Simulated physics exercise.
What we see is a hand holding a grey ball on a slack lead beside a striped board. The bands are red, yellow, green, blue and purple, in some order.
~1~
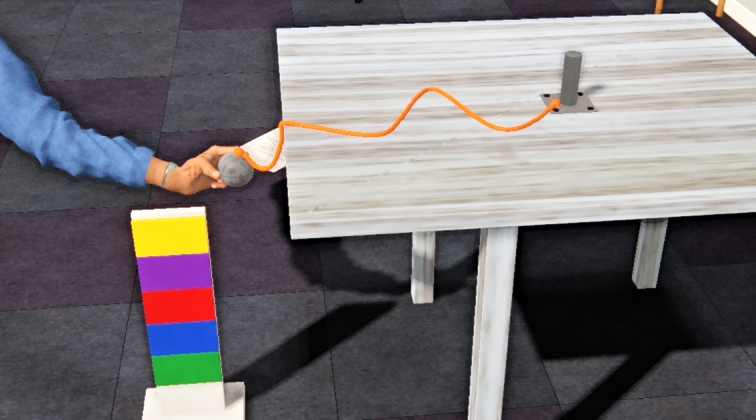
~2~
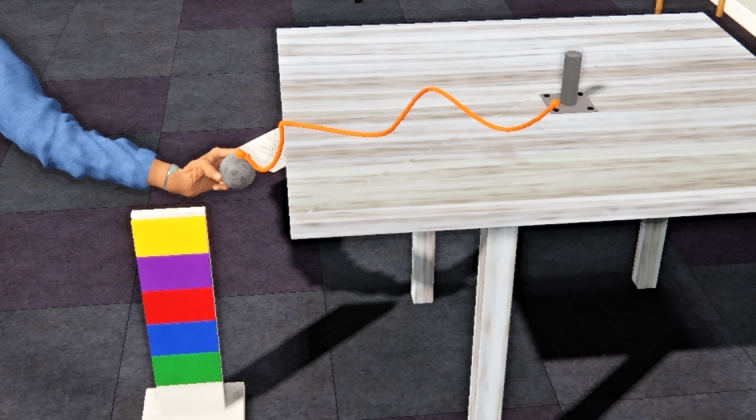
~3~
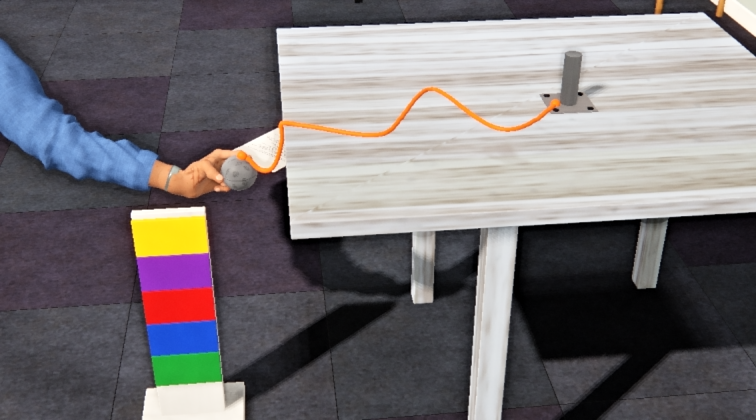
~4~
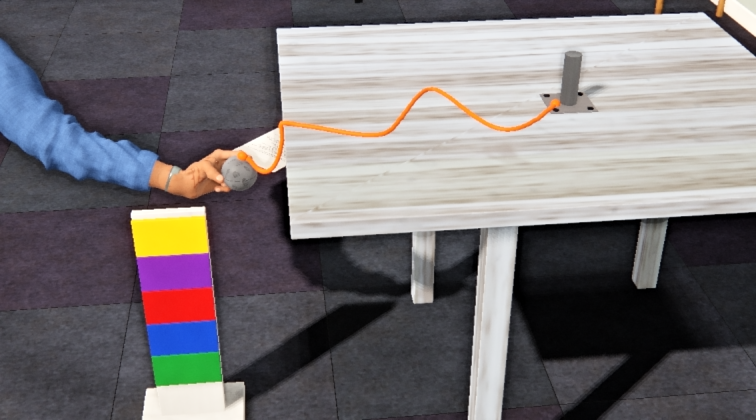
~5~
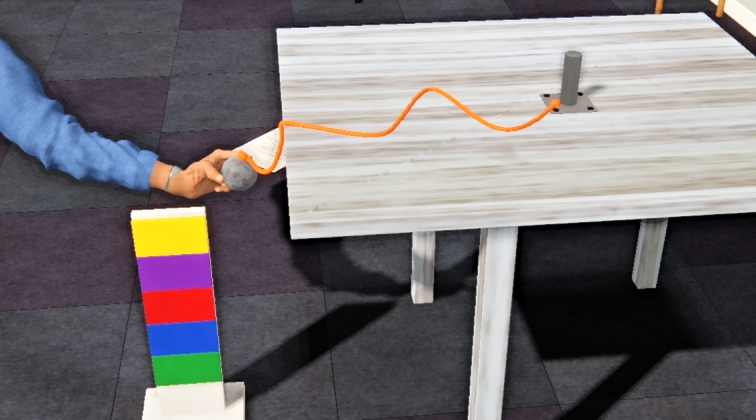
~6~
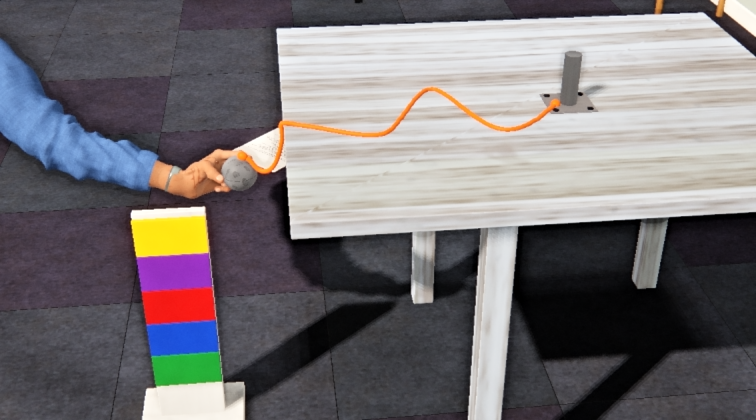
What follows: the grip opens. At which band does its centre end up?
The blue one.
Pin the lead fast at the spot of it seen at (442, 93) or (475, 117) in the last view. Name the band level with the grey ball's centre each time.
It would be purple; red.
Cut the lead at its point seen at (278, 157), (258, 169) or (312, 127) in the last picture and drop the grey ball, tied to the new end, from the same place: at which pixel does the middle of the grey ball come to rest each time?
In that order: (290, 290), (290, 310) and (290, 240).
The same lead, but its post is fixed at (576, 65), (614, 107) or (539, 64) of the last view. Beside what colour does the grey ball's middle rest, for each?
One after the other, red; red; blue.
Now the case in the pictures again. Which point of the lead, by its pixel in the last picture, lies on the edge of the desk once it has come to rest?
At (403, 115), roughly.
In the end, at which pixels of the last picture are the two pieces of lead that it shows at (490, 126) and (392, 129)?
They go to (454, 107) and to (284, 152).
A little later, ball near (283, 325); level with blue.
Next, ball near (299, 328); level with blue.
When it is over, ball near (296, 331); level with blue. The lead holds its middle at blue.
